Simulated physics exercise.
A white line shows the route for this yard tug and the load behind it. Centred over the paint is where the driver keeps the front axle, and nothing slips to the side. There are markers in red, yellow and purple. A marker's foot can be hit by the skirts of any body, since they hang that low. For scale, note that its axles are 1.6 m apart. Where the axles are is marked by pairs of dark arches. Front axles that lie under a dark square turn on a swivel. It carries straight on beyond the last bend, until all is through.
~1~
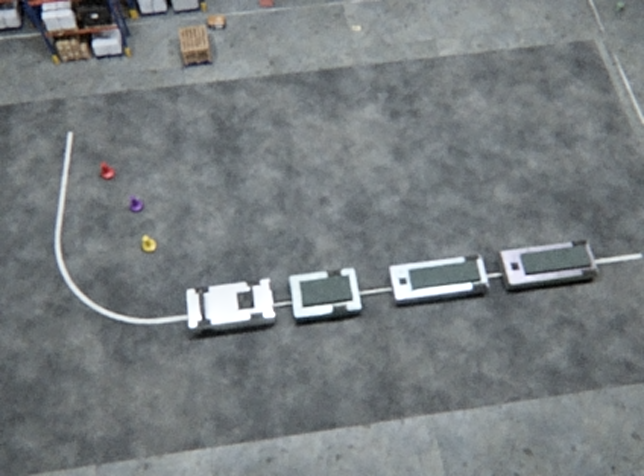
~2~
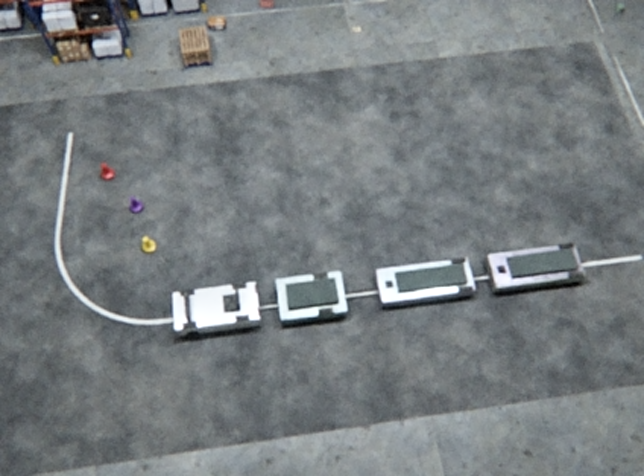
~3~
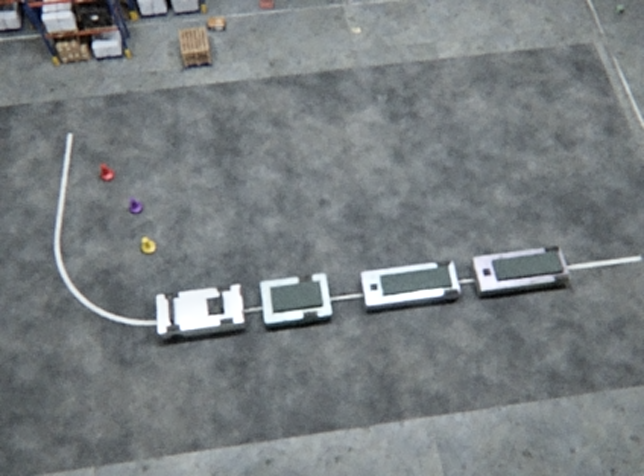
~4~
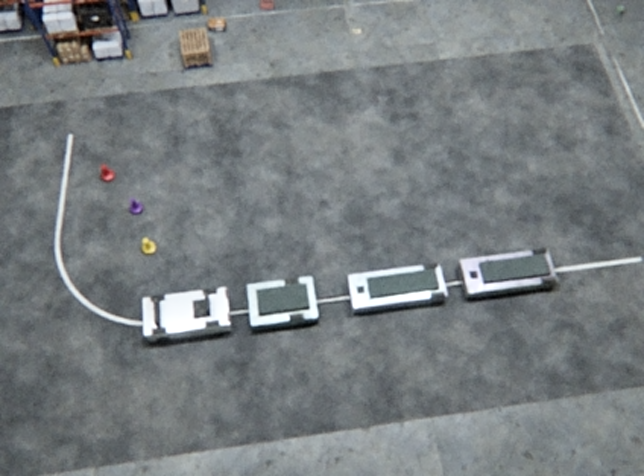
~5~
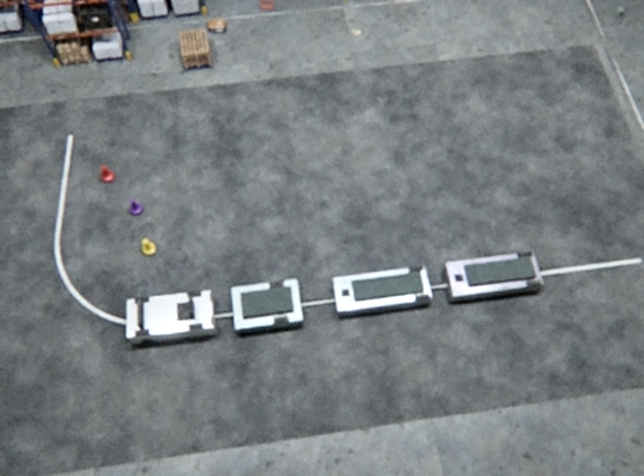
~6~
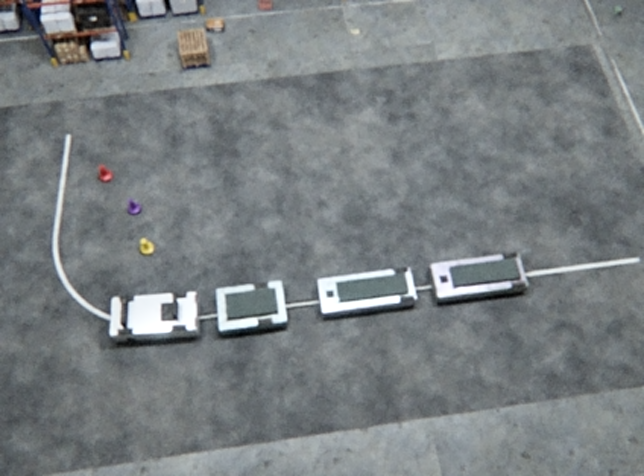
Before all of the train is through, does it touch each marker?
Red: Touched; yellow: Touched; purple: Left alone.
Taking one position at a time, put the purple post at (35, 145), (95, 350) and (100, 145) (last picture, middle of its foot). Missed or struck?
Place one: No contact; place two: No contact; place three: Contact.
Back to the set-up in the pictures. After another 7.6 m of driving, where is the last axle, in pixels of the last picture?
Estimated position: Close to (312, 296).
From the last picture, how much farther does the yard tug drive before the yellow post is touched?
Contact happens once about 13.0 m more has been driven.
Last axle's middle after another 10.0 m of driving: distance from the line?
20 cm.
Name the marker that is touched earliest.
The yellow one.
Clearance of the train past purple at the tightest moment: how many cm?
Purple: 20.
4.3 m further on, the last axle is at (395, 285) of the last picture, on the line.
13.2 m further on, the last axle is at (166, 279) of the last picture, 120 cm off the line; the third trailer has hit yellow.
16.6 m further on, the last axle is at (106, 221) of the last picture, 180 cm off the line; the third trailer has hit red.
17.0 m further on, the last axle is at (101, 212) of the last picture, 165 cm off the line; purple has been passed with 20 cm to spare.
21.7 m further on, the last axle is at (78, 105) of the last picture, 40 cm off the line; 2 of 3 struck in all.
